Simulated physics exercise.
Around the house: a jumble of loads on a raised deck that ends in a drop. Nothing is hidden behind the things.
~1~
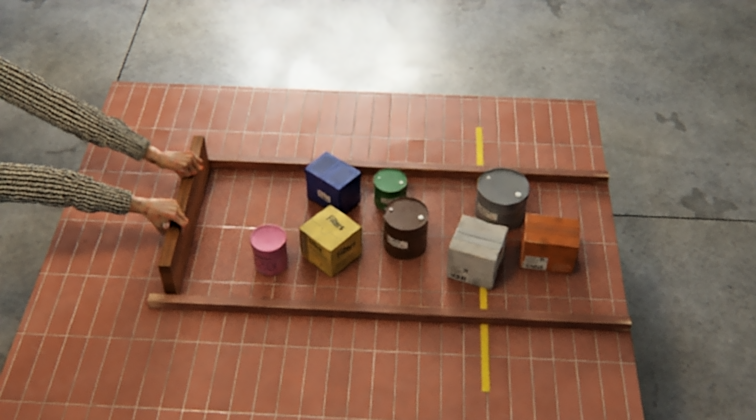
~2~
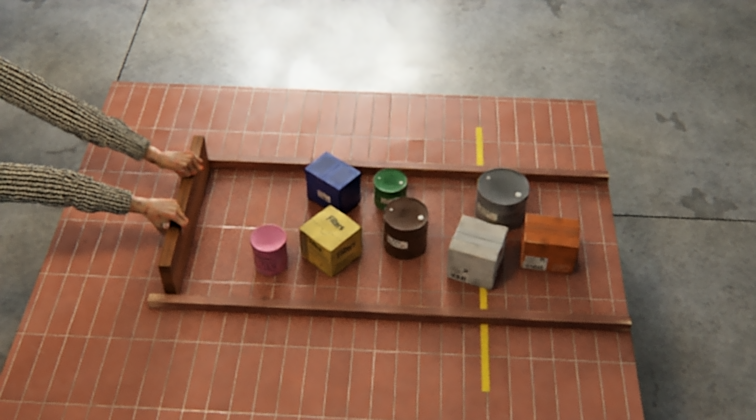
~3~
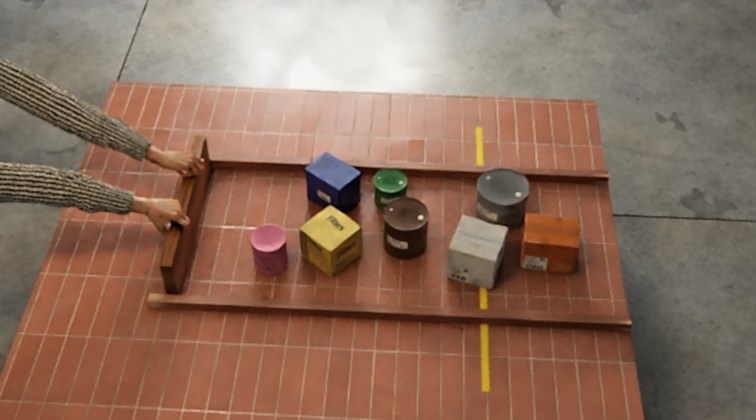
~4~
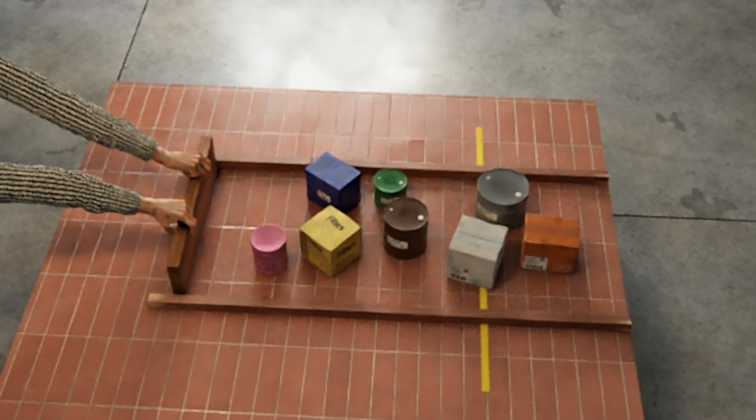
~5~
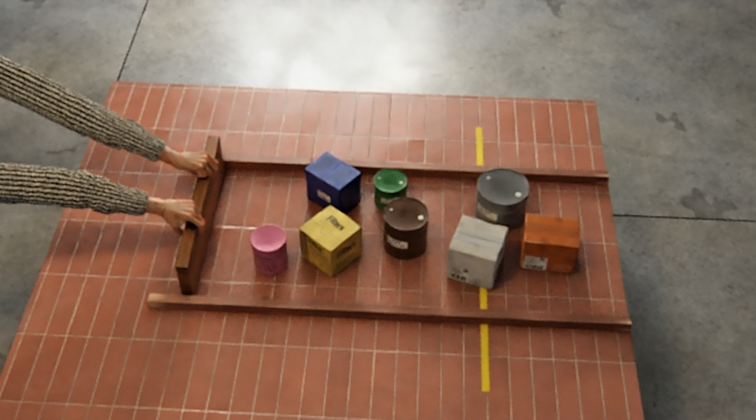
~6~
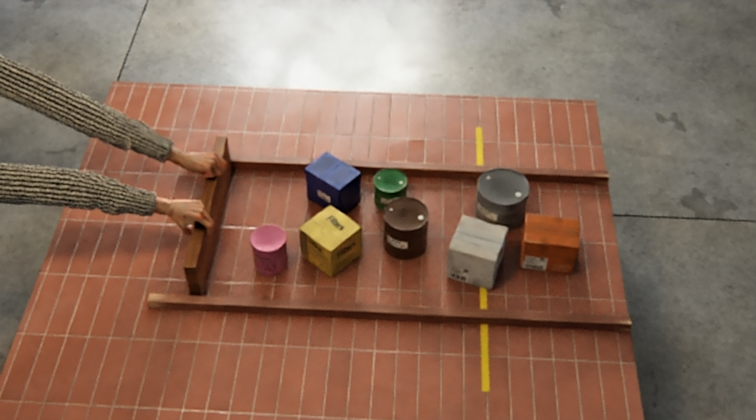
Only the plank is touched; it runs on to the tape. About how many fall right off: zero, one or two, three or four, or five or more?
In the end the number that fall off is zero.
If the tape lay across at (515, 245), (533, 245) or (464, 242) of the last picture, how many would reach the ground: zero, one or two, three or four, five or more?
Taking them in turn, none at all; 1 or 2; no fall at all.
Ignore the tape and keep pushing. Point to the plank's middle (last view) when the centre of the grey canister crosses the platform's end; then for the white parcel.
About (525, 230), and (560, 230) for the other.
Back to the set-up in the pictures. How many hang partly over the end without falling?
0 of them.
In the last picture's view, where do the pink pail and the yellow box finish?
Near (502, 273) and (514, 240).
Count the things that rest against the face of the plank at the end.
The number is 3.
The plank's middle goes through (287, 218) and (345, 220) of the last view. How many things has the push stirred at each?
2 and 5.
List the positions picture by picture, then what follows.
In the first frame, orange parcel (549, 244); grey canister (501, 200); white parcel (477, 253); plank (186, 213); tape (482, 243).
In the second frame, grey canister (501, 200); plank (186, 213).
In the third frame, white parcel (477, 253); yellow box (331, 241).
In the fourth frame, orange parcel (549, 244); brown canister (406, 229).
In the fifth frame, grey canister (501, 200); pink pail (270, 251).
In the sixth frame, orange parcel (549, 244); grey canister (501, 200); white parcel (477, 253); plank (210, 214); tape (482, 243).
Soon after, none off yet; orange parcel at rest near (549, 244); grey canister at rest near (501, 200); white parcel at rest near (477, 253).
At rest, the number that fall off is zero.
